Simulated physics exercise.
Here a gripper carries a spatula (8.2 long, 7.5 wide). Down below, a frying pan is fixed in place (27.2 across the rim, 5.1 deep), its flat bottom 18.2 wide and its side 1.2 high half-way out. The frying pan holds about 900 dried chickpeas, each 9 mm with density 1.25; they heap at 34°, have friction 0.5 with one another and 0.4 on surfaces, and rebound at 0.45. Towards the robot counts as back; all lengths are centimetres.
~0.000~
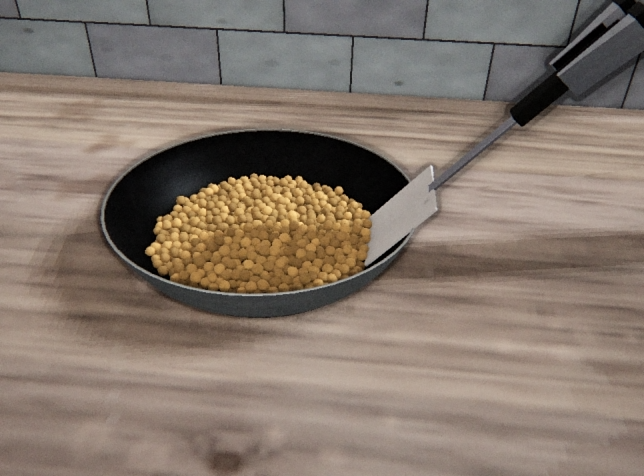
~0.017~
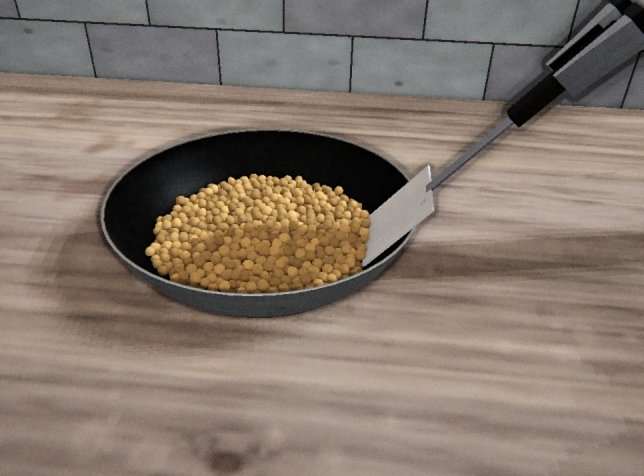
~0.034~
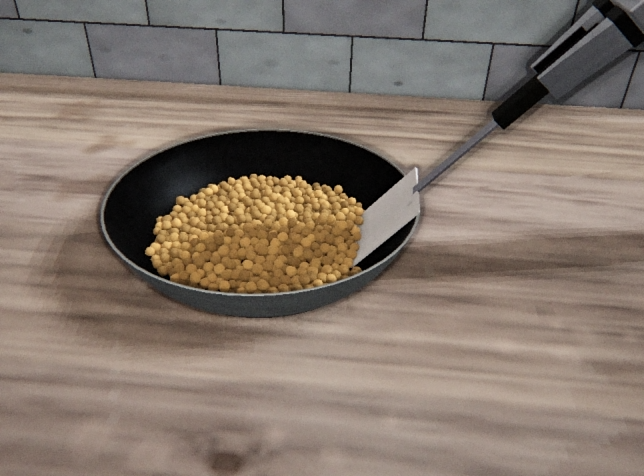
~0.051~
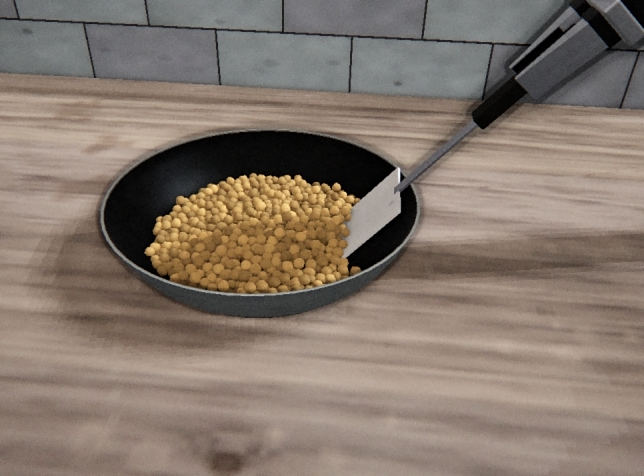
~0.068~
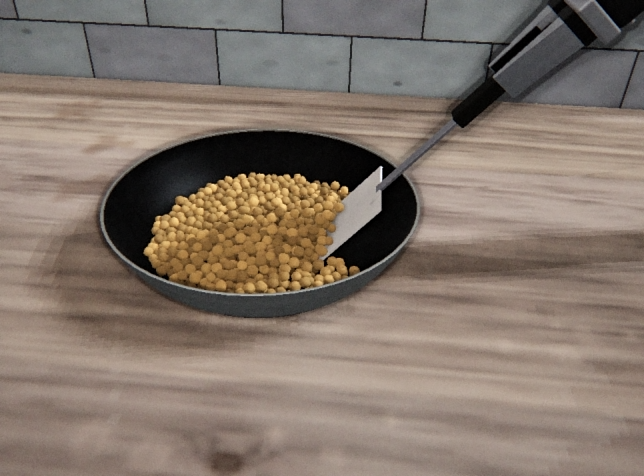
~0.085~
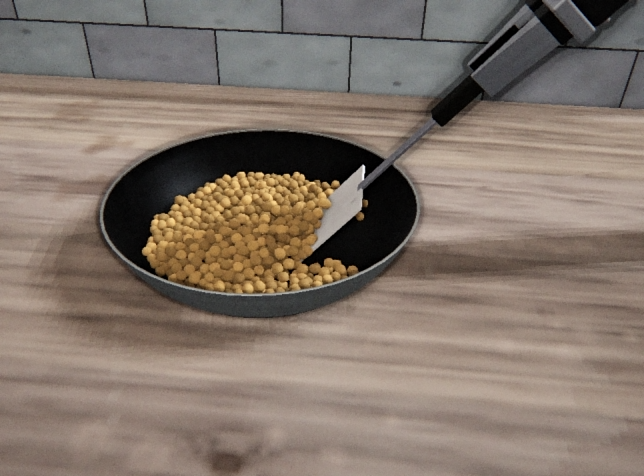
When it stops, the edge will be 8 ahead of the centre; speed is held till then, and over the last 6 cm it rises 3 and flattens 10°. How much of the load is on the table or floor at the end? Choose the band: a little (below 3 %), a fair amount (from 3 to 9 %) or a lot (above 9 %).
It is a fair amount, from 3 to 9 %.
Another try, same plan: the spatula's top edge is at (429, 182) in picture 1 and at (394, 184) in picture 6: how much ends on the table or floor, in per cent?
My guess would be close to 0 per cent.
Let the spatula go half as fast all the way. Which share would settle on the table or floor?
Estimate: Near 0 %.
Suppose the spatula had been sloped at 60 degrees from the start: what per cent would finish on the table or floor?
Near 10 %.
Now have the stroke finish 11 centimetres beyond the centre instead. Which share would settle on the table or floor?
Roughly 20 %.
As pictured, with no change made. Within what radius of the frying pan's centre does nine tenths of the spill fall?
The distance is roughly 45 cm.
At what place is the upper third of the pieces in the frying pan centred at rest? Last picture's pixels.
I'd put it close to (165, 213).
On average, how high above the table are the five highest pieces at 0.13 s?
They are near 5 cm up.
After 0.13 s, sloping 50°, highest piece 6 above the table; 900 in the frying pan.
After 0.17 s, sloping 46°, highest piece 7 above the table; 900 in the frying pan.
After 0.39 s, sloping 40°, highest piece 5 above the table; 846 in the frying pan, 48 on the table or floor, 6 on the blade or in flight.
After 1.44 s, sloping 40°, highest piece 5 above the table; 846 in the frying pan, 54 on the table or floor.
In the end, 846 in the frying pan, 54 on the table or floor. That is 6 % on the table or floor.
